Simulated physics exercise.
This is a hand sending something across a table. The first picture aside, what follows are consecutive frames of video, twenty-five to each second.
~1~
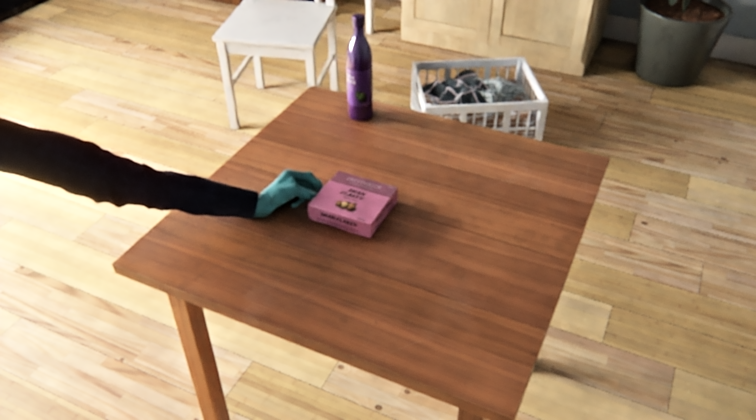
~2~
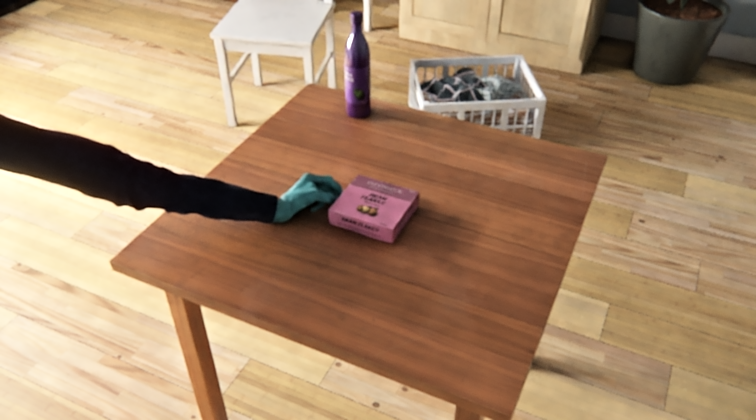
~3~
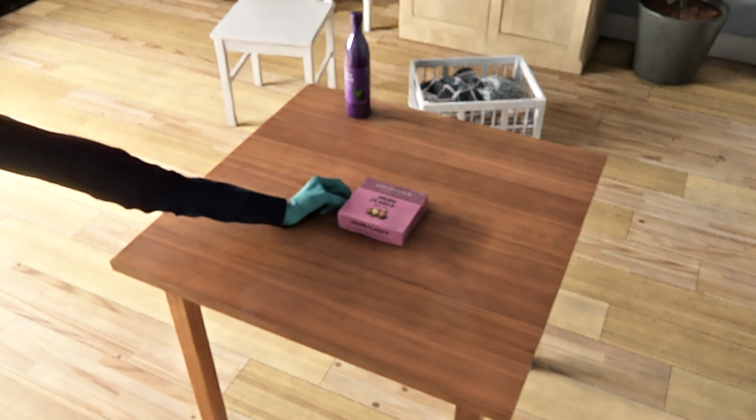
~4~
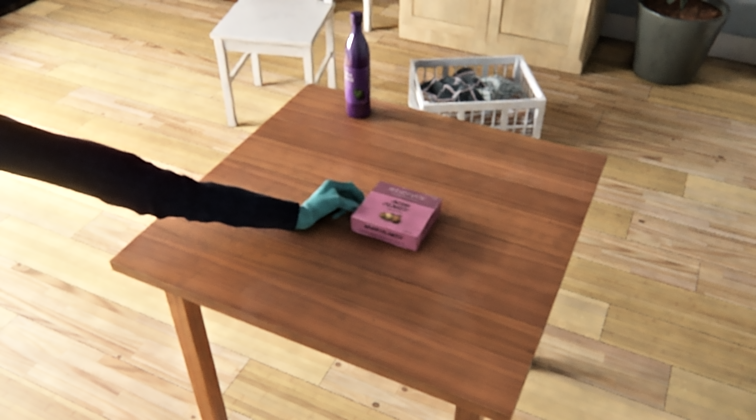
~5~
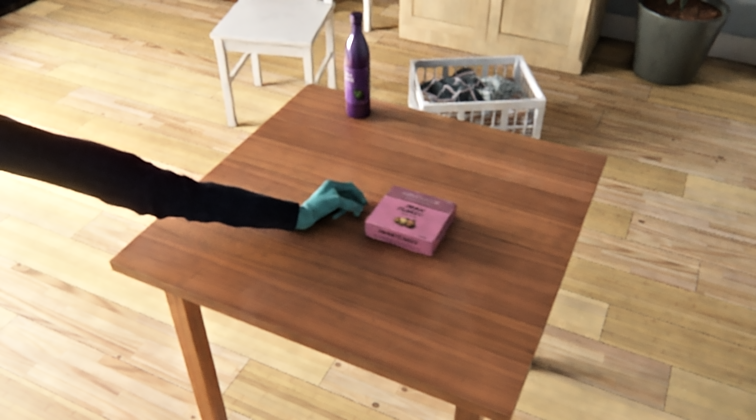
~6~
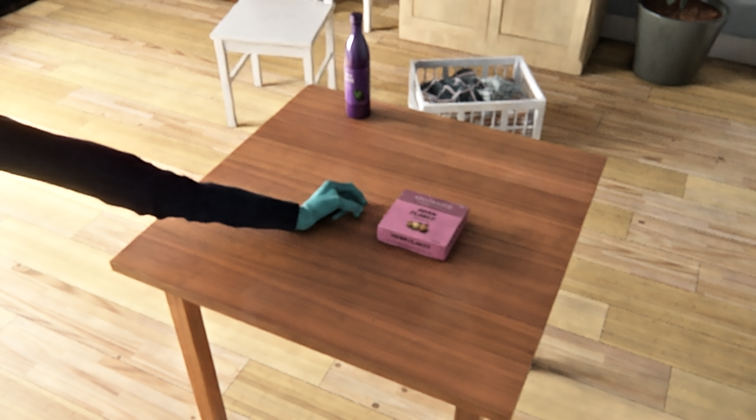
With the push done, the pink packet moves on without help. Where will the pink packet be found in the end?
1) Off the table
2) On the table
2.
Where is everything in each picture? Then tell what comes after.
The first frame shows under the hand; pink packet (354, 203).
The second frame shows under the hand; pink packet (375, 208).
The third frame shows under the hand; pink packet (384, 211).
The fourth frame shows pink packet (397, 215).
The fifth frame shows pink packet (411, 219) slid a little.
The sixth frame shows pink packet (423, 223) slid a little.
Then, 0.24 s after the last picture, pink packet slid about its own width near (452, 232).
Then, 0.48 s after the last picture, pink packet resting near (452, 232).
At rest, moved from the start, pink packet. Seen from the same camera at the end, pink packet near (452, 232).
